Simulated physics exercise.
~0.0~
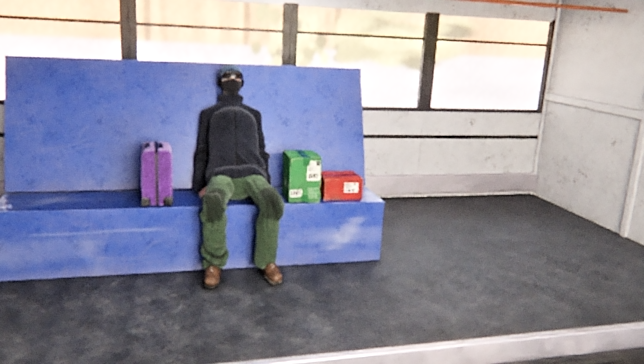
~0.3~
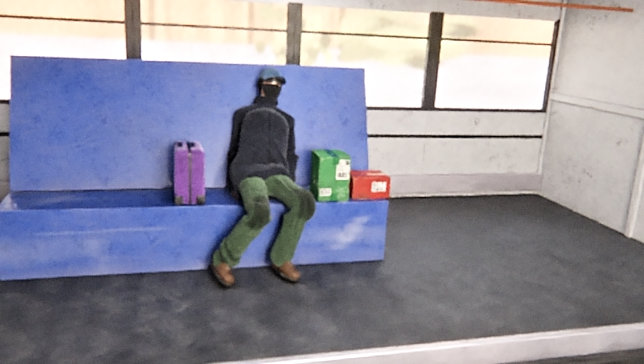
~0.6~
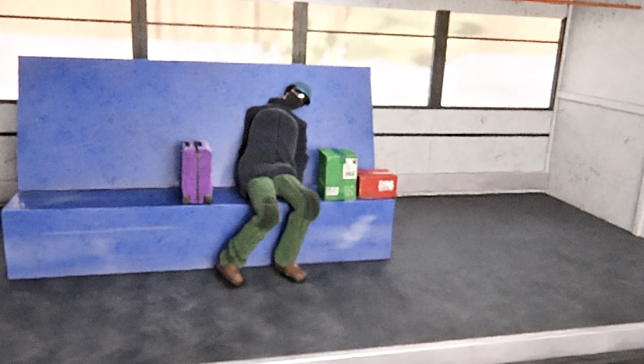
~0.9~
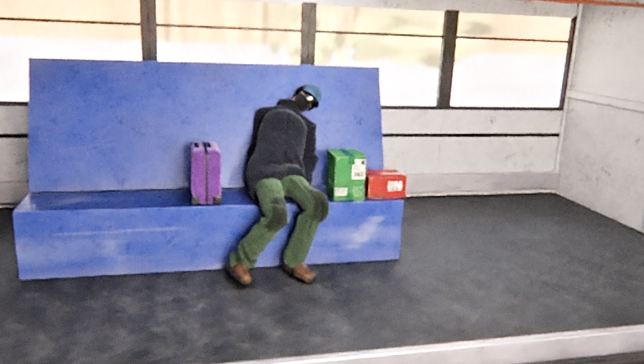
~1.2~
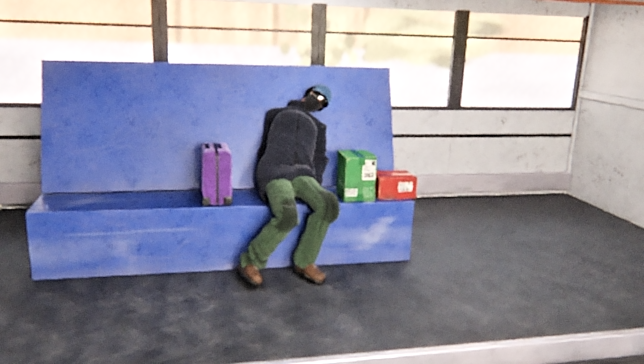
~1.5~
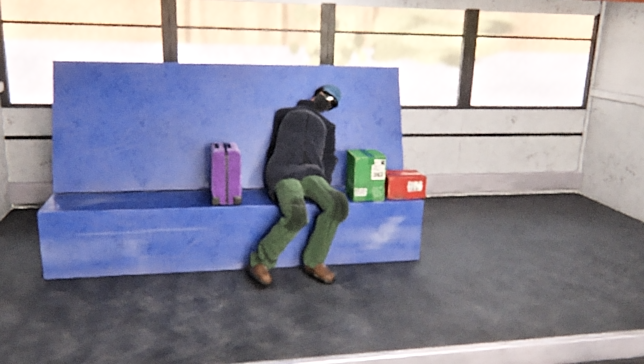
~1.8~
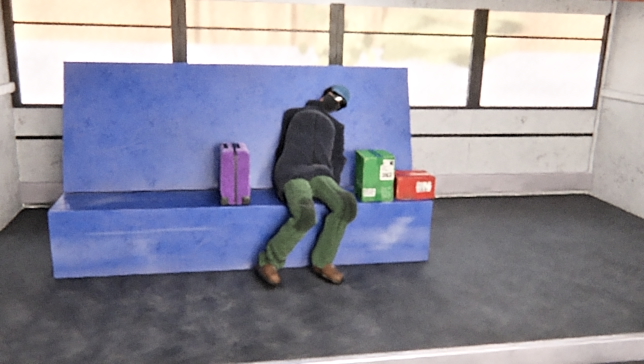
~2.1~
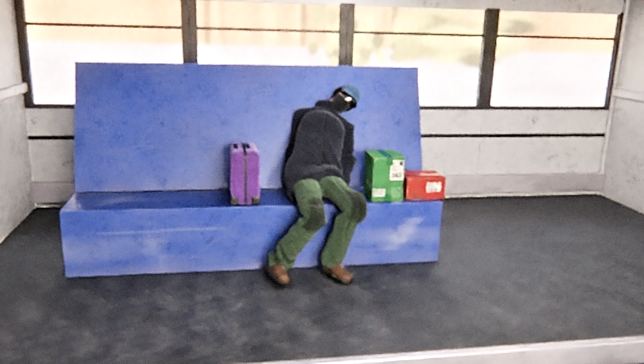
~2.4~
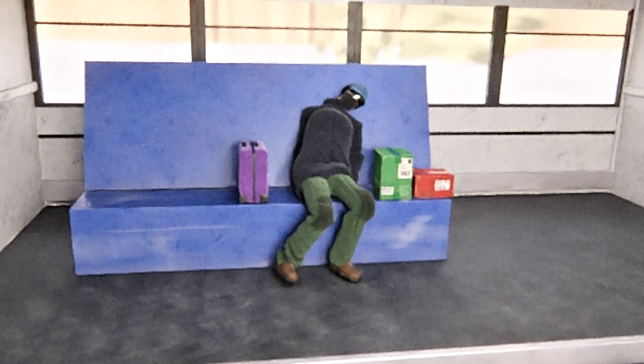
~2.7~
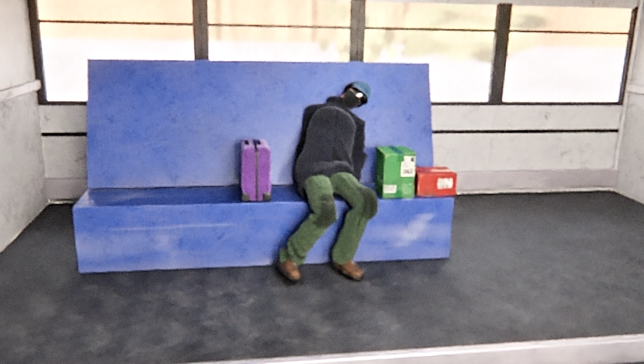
To begin with, a figure in a dark top, green trousers and brown shoes sits upright on a long blue bench, with a purple case to the left and a green pack and red carton to the right. The view pans slightly left, so everything drifts right across it. The figure's head and upper body then tip to the right, while the arms hang loose. After that the figure stays slumped, head drooping, and barely shifts. At the end the hips are still on the seat, and the case, pack and carton all remain upright on the bench.
